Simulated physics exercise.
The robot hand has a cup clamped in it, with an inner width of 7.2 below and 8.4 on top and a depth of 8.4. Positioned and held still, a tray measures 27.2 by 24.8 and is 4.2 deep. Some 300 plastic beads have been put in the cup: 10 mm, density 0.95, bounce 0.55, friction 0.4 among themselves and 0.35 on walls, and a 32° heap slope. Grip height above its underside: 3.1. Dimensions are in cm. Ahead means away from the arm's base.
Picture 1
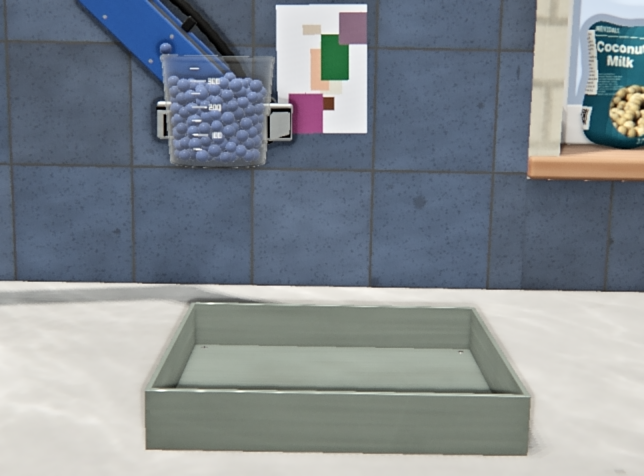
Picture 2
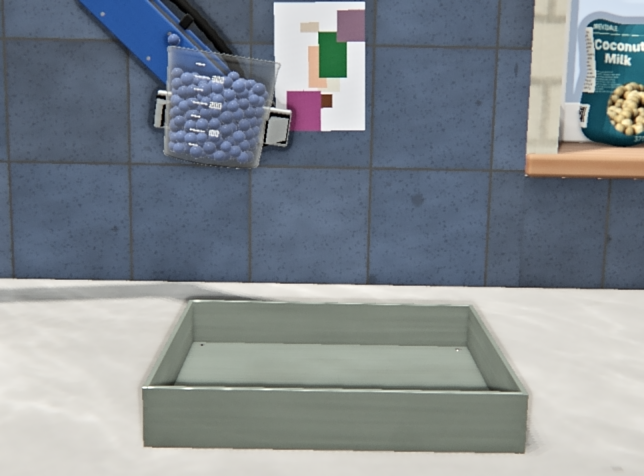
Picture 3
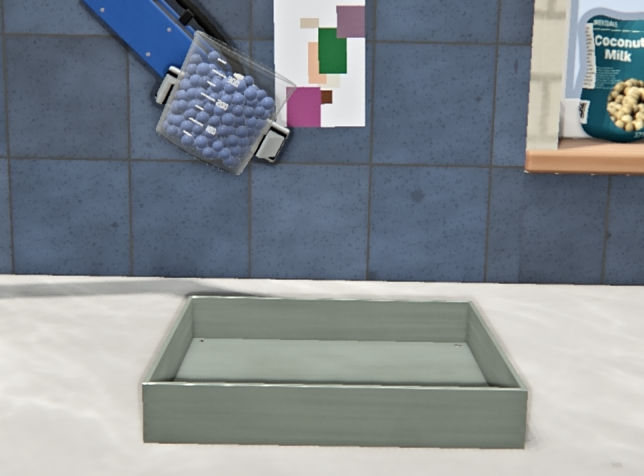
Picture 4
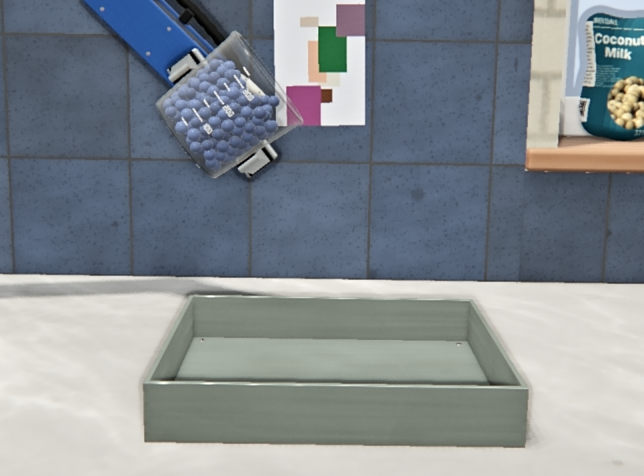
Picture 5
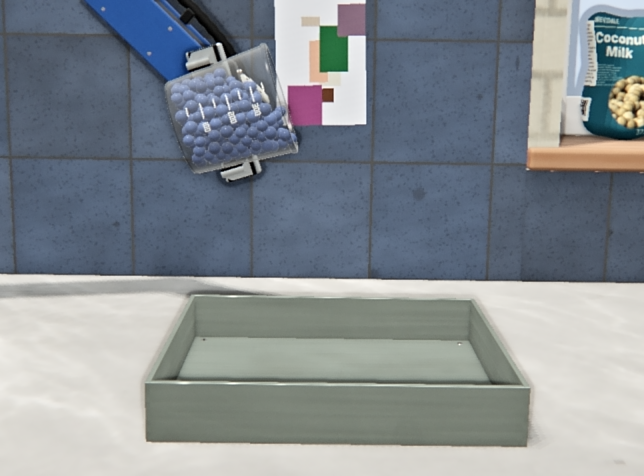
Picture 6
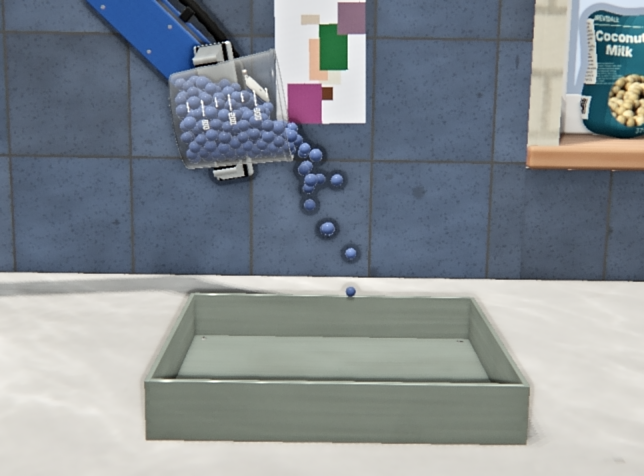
A kitchen-like setting with a blue tiled wall and a pale counter is seen from the front by a nearly still camera. A blue robot arm at upper left grips a clear cup of blue beads above a grey-green tray, with a patterned sheet and a coconut milk package to the right. The arm rotates the cup rightward onto its side, and several beads drop from its rim.
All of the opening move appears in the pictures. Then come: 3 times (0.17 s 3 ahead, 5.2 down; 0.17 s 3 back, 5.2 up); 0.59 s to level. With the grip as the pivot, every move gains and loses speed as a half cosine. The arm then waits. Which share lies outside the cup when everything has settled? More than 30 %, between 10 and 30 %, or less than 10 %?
More than 30 %.
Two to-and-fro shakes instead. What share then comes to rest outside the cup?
My guess is near 35 per cent.
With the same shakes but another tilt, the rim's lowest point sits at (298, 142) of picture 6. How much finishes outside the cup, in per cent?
Estimate: About 15 per cent.
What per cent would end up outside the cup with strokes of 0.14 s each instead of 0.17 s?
Then roughly 50 percent.
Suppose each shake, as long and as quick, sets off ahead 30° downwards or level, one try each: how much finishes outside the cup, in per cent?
Roughly 75 per cent, then 90 per cent.
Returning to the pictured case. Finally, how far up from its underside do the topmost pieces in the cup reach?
Height at rest: Approx. 6.5 cm.
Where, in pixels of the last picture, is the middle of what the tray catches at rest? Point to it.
Middle point: About (382, 374).
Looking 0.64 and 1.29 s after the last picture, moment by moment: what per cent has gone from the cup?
Roughly 35, then 45.
Then, 0.64 s later, tilted 80° forward, highest piece 23 above the table; 199 in the cup, 77 in the tray, 21 in flight or on a rim.
Then, 1.29 s later, tilted 46° forward, highest piece 24 above the table; 168 in the cup, 129 in the tray.
Then, 1.81 s later, level, highest piece 27 above the table; 168 in the cup, 129 in the tray.
Then, 2.86 s later, level, highest piece 27 above the table; 168 in the cup, 129 in the tray.
At rest, 168 in the cup, 129 in the tray. That is 43 % outside the cup.
